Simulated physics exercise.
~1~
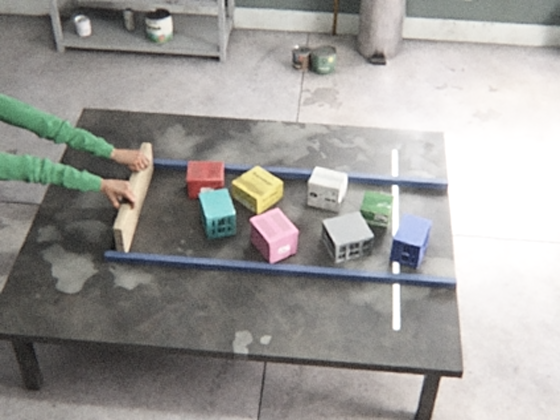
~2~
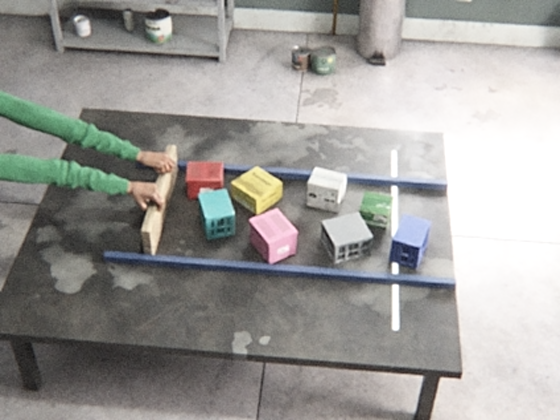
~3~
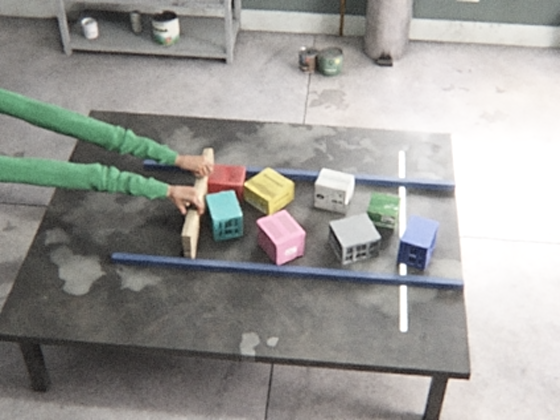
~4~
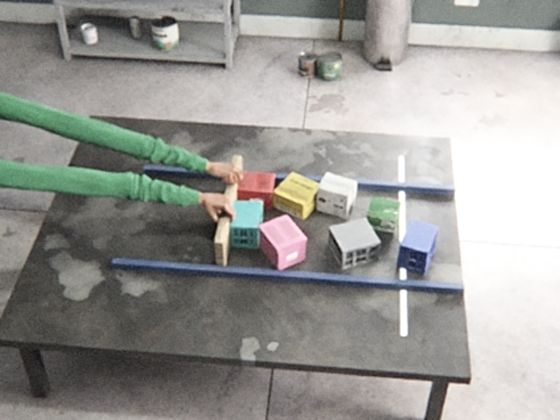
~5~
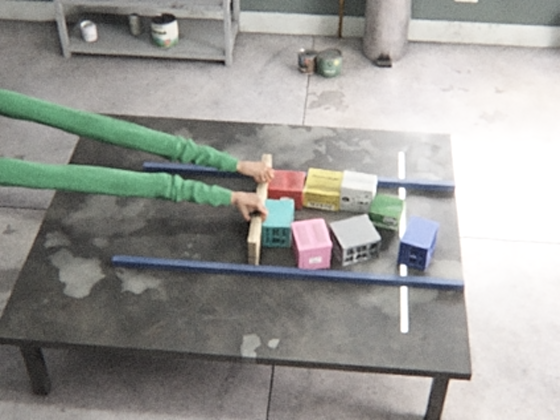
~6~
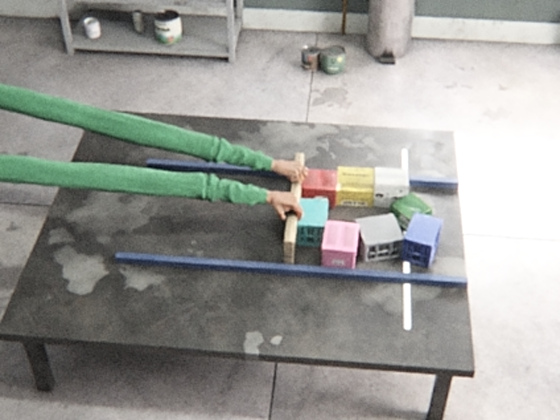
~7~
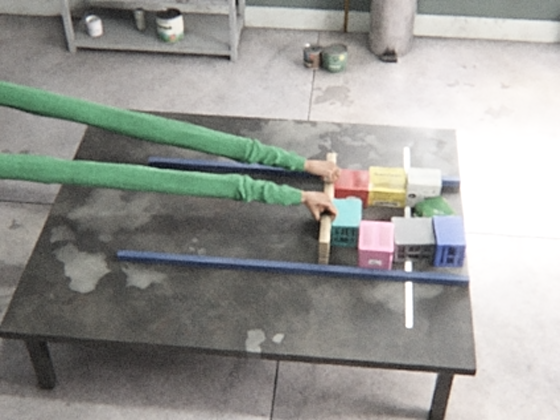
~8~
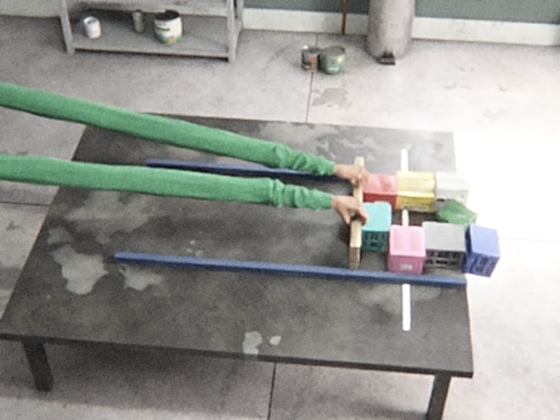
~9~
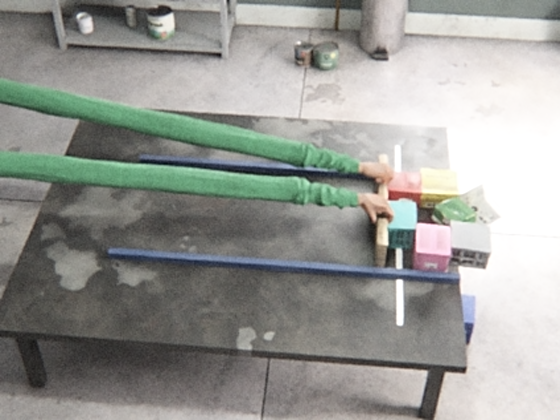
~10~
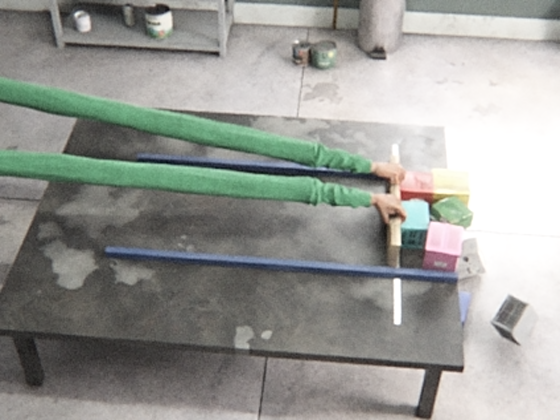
Two green-sleeved arms push a plank rightward to the tape, and several boxes fall off.
